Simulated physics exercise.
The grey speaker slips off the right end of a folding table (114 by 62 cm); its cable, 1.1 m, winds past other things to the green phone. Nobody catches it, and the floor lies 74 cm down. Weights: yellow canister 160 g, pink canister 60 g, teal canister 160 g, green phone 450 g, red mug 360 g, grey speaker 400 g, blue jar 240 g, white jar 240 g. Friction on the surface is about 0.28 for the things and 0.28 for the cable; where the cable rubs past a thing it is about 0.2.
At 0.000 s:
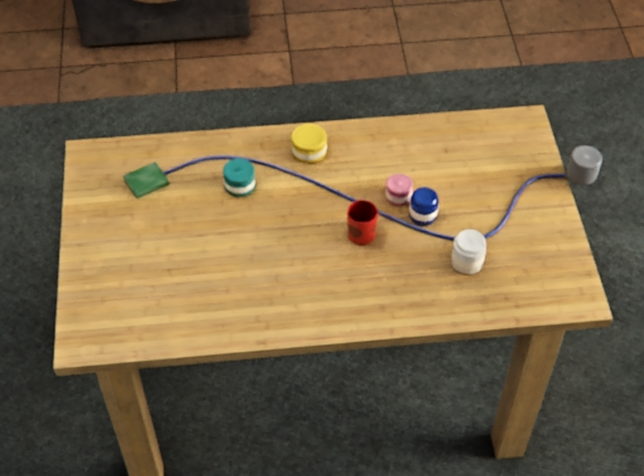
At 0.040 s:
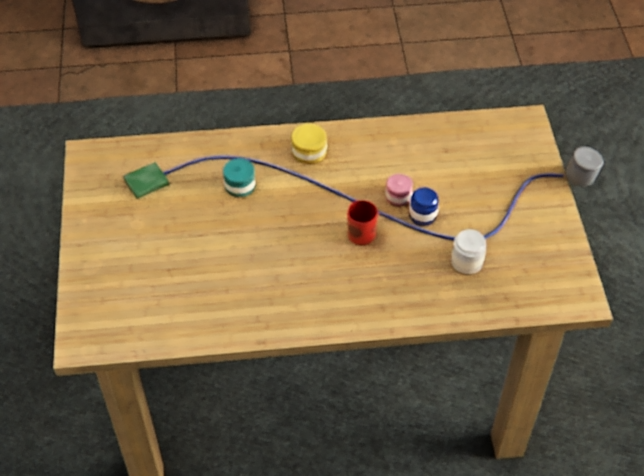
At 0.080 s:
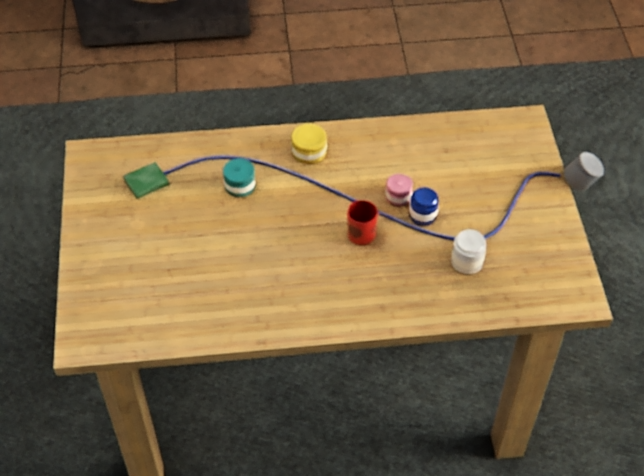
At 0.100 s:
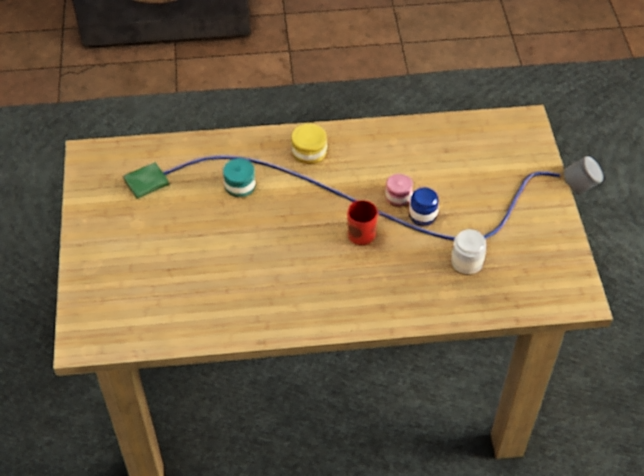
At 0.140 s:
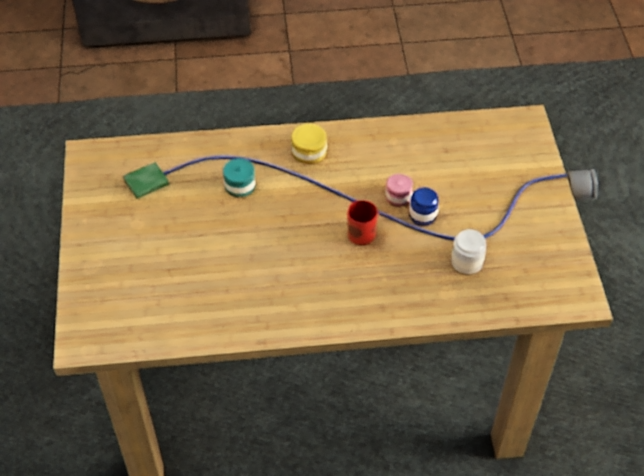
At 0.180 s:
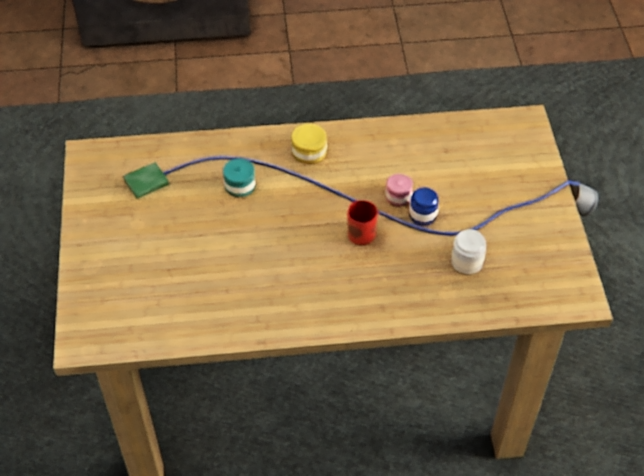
On a wooden table scattered with small jars, a red mug and a green object tied to a blue cord, the grey cup-like object at the right edge tilted over and slipped downward, tugging the cord slightly.
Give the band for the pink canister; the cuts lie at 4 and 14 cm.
The pink canister moves a moderate way.
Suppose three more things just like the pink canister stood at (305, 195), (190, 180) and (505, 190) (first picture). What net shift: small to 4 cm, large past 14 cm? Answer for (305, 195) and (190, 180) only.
In that order: Middling, middling.
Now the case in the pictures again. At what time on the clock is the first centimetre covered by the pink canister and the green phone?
Pink canister 0.40 s, green phone 0.28 s.
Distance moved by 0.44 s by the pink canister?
About: Pink canister 2 cm.
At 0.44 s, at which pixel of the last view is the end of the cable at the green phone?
At about (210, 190).
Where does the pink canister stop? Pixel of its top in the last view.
Around (413, 150).
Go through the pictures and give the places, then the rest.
The first frame shows shows, pink canister (400, 183); cable runs through (527, 184) (381, 213) (301, 176) (209, 158).
The second frame shows shows, grey speaker (587, 158); cable runs through (526, 183) (381, 213) (209, 158).
The third frame shows shows, grey speaker (584, 172); cable runs through (525, 183) (381, 213) (209, 158).
The fourth frame shows shows, grey speaker (583, 175); cable runs through (524, 183) (381, 213) (209, 158).
The fifth frame shows shows, grey speaker (582, 185); cable runs through (528, 184) (381, 213) (209, 158).
The sixth frame shows shows, pink canister (400, 183); cable runs through (553, 192) (382, 213) (302, 177) (210, 159).
By 0.4 s, the cable's tail end at (210, 190); pink canister 2 cm off its start, blue jar 14 cm off its start, green phone 11 cm off its start.
By 0.7 s, the cable's tail end at (281, 184); pink canister 8 cm off its start, green phone 26 cm off its start, blue jar 18 cm off its start.
By 0.9 s, the cable's tail end at (376, 189); pink canister 8 cm off its start at (403, 156), green phone 48 cm off its start at (357, 185), blue jar 18 cm off its start at (436, 135).
By 1.2 s, the cable's tail end at (448, 189); pink canister 11 cm off its start, green phone 64 cm off its start, blue jar 18 cm off its start.
By 2.4 s, the cable's tail end at (455, 189); pink canister 11 cm off its start at (413, 150), green phone 65 cm off its start at (436, 187), blue jar 18 cm off its start at (437, 135), teal canister 11 cm off its start at (234, 207).
